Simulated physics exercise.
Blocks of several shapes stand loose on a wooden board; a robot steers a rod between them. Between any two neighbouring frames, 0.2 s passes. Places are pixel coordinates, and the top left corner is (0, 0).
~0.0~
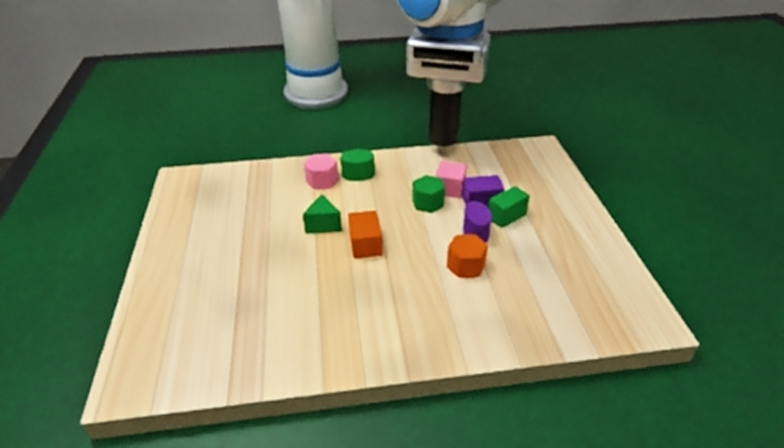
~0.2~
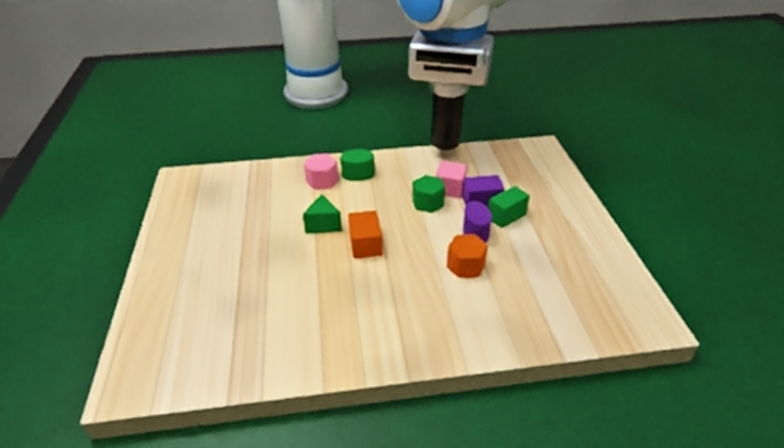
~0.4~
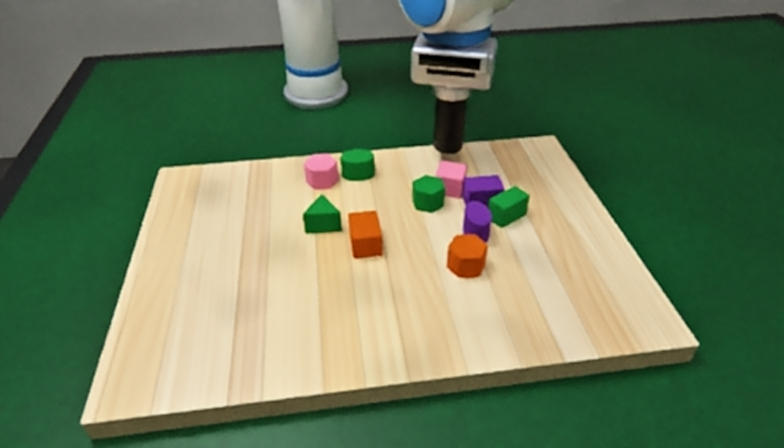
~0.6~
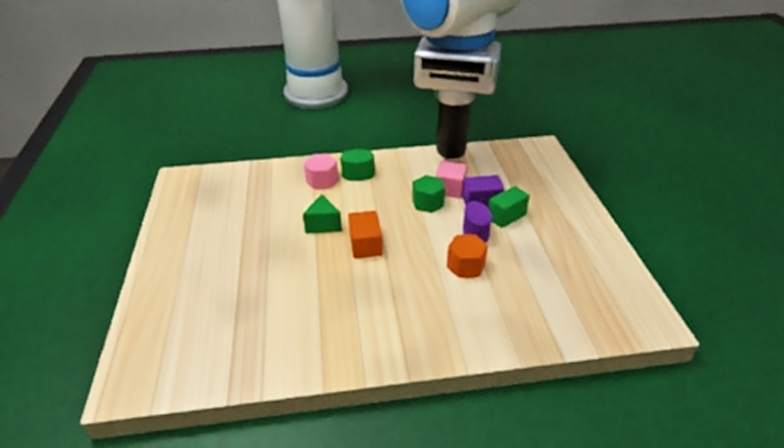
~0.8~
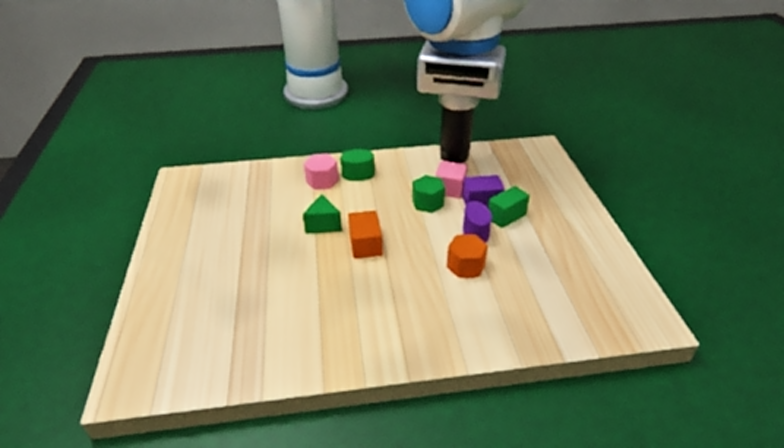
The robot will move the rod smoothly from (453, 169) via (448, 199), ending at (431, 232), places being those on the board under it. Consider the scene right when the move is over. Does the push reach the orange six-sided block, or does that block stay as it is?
By the end it has moved.
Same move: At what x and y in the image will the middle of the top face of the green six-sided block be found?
I'd guess (399, 210).
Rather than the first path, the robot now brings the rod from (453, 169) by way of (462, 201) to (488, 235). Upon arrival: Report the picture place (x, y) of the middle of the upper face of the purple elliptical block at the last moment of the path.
It sits at (492, 239).
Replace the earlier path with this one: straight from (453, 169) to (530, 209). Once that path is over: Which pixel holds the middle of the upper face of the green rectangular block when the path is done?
Answer: (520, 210).
What follows on the original path. One third of the way, rod at (452, 176); green six-sided block at (419, 196), turned 50° clockwise; pink square piece at (450, 187); purple rectangular block at (488, 185), turned 20° anticlockwise.
Two thirds of the way, rod at (444, 197); green six-sided block at (414, 200), turned 75° clockwise; pink square piece at (448, 210), turned 20° anticlockwise; purple rectangular block at (488, 185), turned 20° anticlockwise.
At the end, rod at (432, 219); green six-sided block at (399, 210), turned 145° clockwise; pink square piece at (442, 234), turned 40° anticlockwise; orange six-sided block at (470, 252), turned 20° anticlockwise; purple rectangular block at (488, 185), turned 20° anticlockwise.
